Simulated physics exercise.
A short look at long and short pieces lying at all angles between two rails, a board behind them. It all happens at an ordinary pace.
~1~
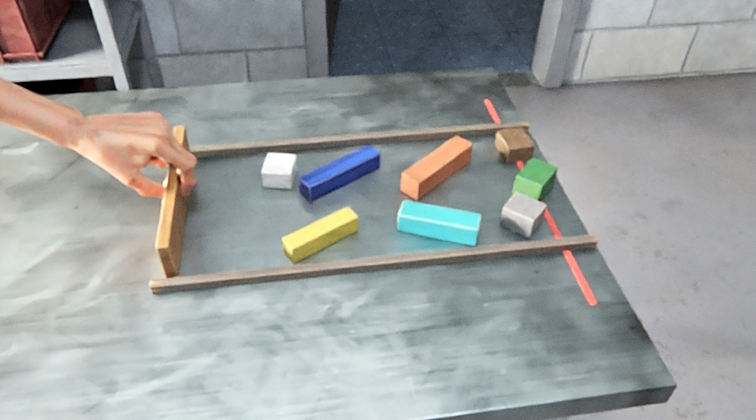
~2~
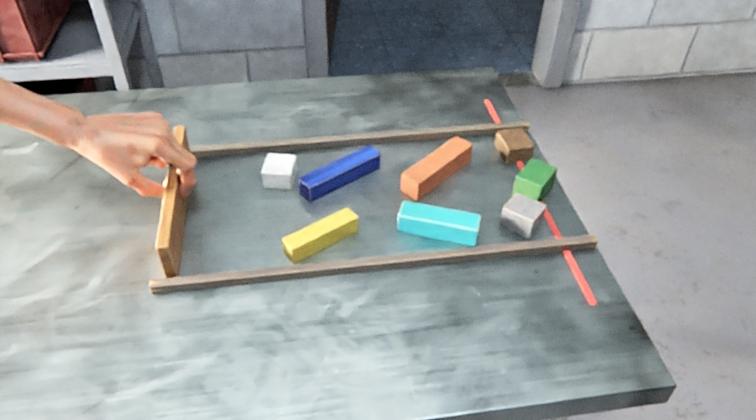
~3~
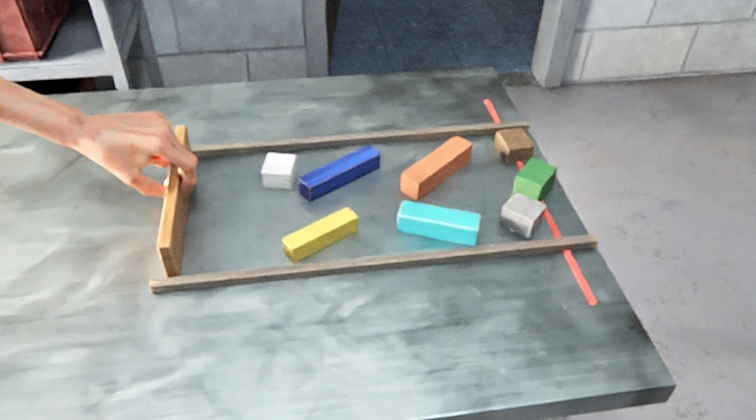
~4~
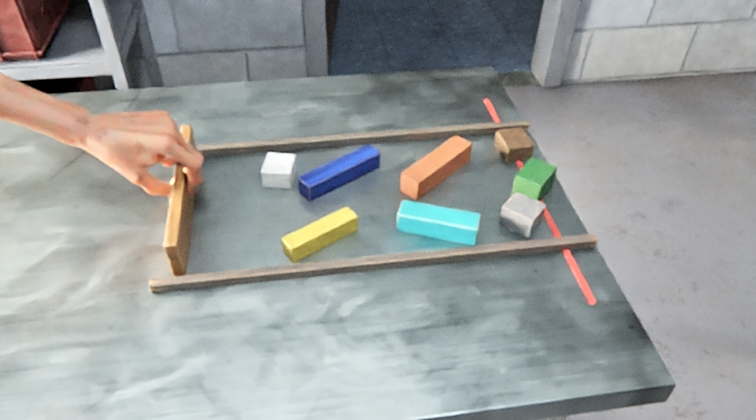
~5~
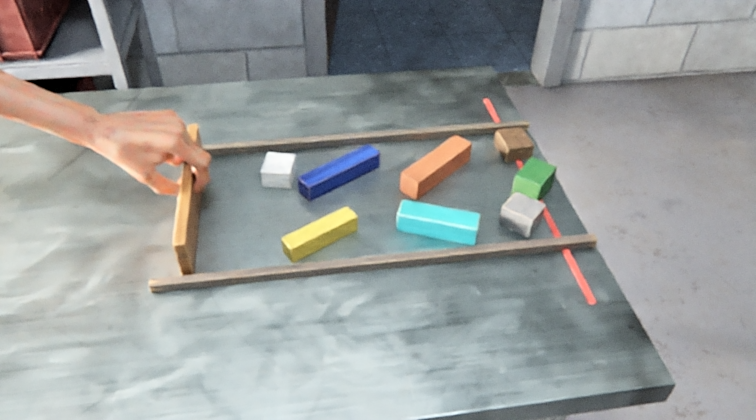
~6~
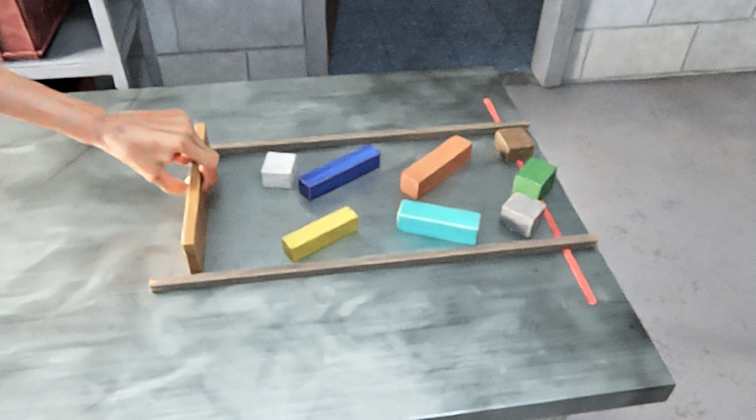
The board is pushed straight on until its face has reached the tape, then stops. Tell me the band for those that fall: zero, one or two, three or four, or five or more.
The number that fall off is five or more.
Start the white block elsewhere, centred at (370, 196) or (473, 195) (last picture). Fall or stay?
The white block is kept; is lost.
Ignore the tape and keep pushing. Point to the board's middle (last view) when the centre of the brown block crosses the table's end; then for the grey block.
For the brown block at (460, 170), for the grey block at (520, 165).
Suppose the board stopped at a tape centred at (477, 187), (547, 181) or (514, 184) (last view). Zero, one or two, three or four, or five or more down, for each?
The falls would be just one or two; 5 or more; either three or four.
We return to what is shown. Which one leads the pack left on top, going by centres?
That is the blue stick.
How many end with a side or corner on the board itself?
In contact: 3.
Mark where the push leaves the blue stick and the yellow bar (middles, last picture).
About (548, 150), and the other about (554, 201).
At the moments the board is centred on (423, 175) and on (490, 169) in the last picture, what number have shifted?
First 6, then 8.
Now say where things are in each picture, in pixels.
The first picture shows brown block (515, 145); green block (535, 181); grey block (523, 215); board (177, 197); tape (531, 183).
The second picture shows green block (535, 182); board (177, 197).
The third picture shows grey block (523, 215); yellow bar (321, 235).
The fourth picture shows brown block (514, 145); blue stick (340, 172).
The fifth picture shows green block (534, 181); orange bar (437, 166).
The sixth picture shows brown block (514, 144); green block (534, 181); grey block (523, 214); board (199, 194); tape (530, 182).
Soon after, none off yet; brown block at rest near (514, 144); green block at rest near (534, 181); grey block at rest near (523, 214).
After that, none off yet; brown block tilting well over near (553, 146); green block displaced a little near (537, 174); grey block displaced about its own width near (542, 197).
In the end, the number that fall off is five or more; gone, turquoise stick, orange bar, grey block, green block and brown block.
